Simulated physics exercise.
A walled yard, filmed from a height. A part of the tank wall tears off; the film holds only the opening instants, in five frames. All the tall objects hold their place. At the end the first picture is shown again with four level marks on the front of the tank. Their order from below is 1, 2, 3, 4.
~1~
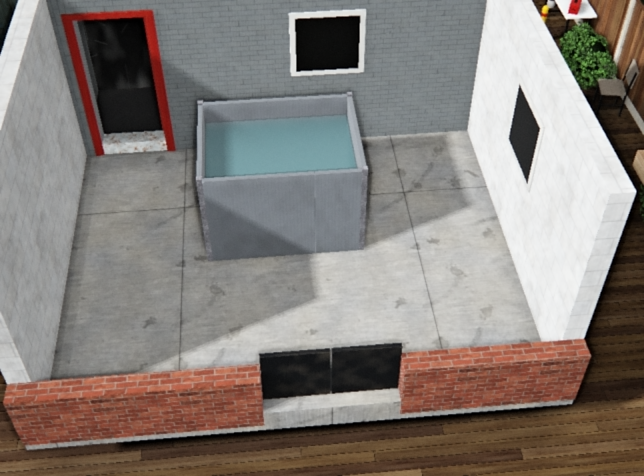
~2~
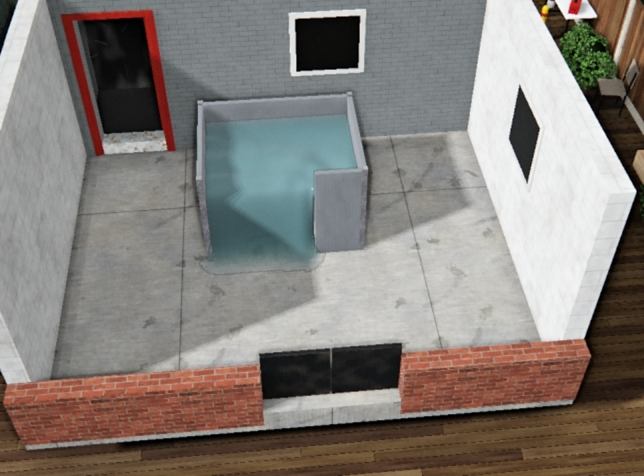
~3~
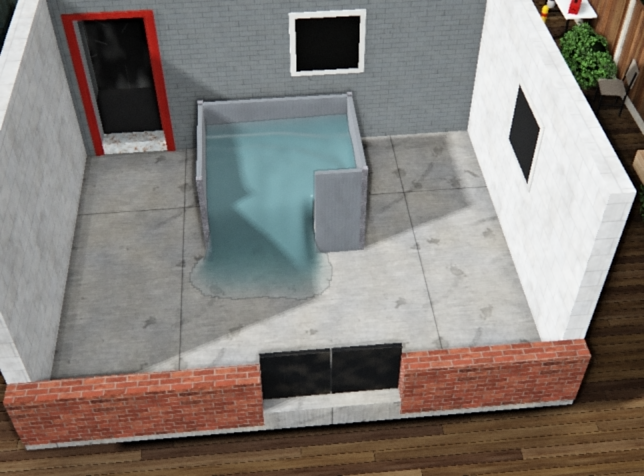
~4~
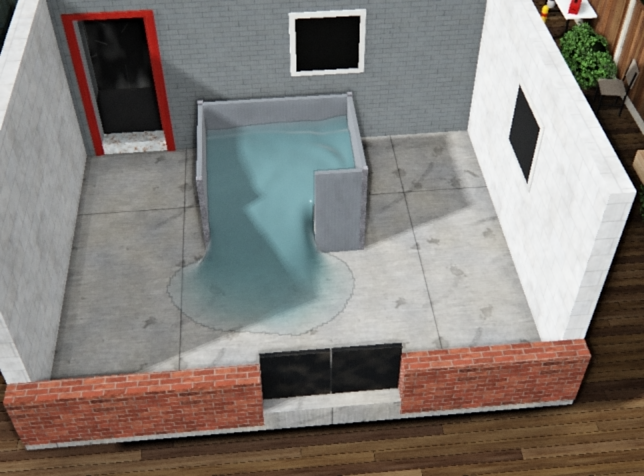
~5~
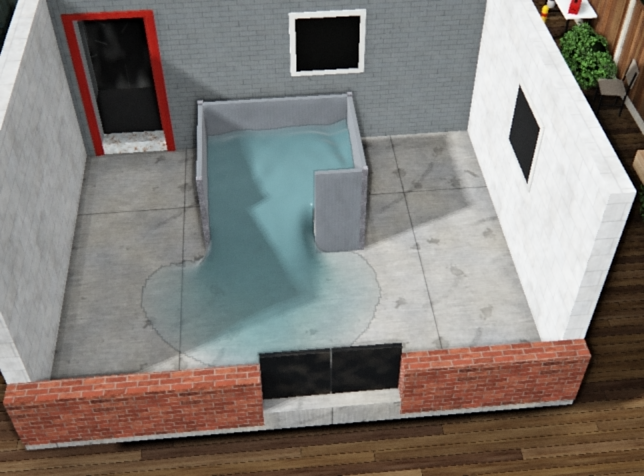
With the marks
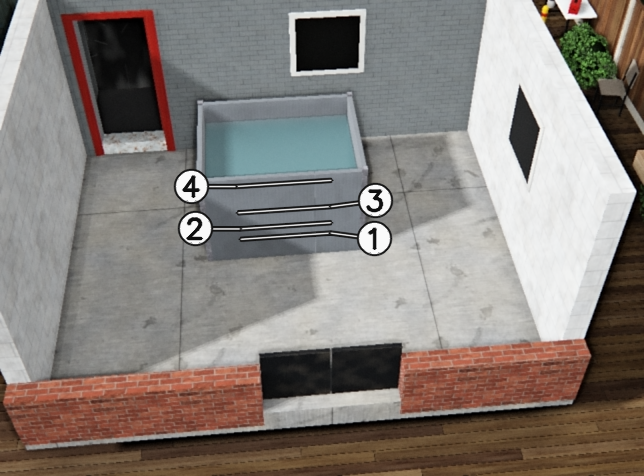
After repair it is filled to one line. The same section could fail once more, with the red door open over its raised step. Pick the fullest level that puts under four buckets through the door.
Line 3.
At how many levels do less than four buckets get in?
Three.
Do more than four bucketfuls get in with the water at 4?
Yes, that goes wrong.
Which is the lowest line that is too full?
It is 4.
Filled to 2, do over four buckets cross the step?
No, that is safe.
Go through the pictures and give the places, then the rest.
Water in the tank at rest, its middle at (280, 152); foot of the red doorway at (136, 152); shut gate at (331, 355).
Water covers 2 % of the ground and shows as far out as (208, 264).
Water covers 5 % of the ground and shows as far out as (198, 280).
Water covers 10 % of the ground and shows as far out as (305, 325).
Water covers 18 % of the ground and shows as far out as (167, 332).
On the marked copy, 1 at (286, 236); 2 at (285, 225); 3 at (284, 209); 4 at (283, 183); from the bottom up 1, 2, 3, 4.
With 1, nothing gets over.
With 2, nothing gets over.
With 3, a bucket or two gets in.
With 4, about 12 bucketfuls get in.
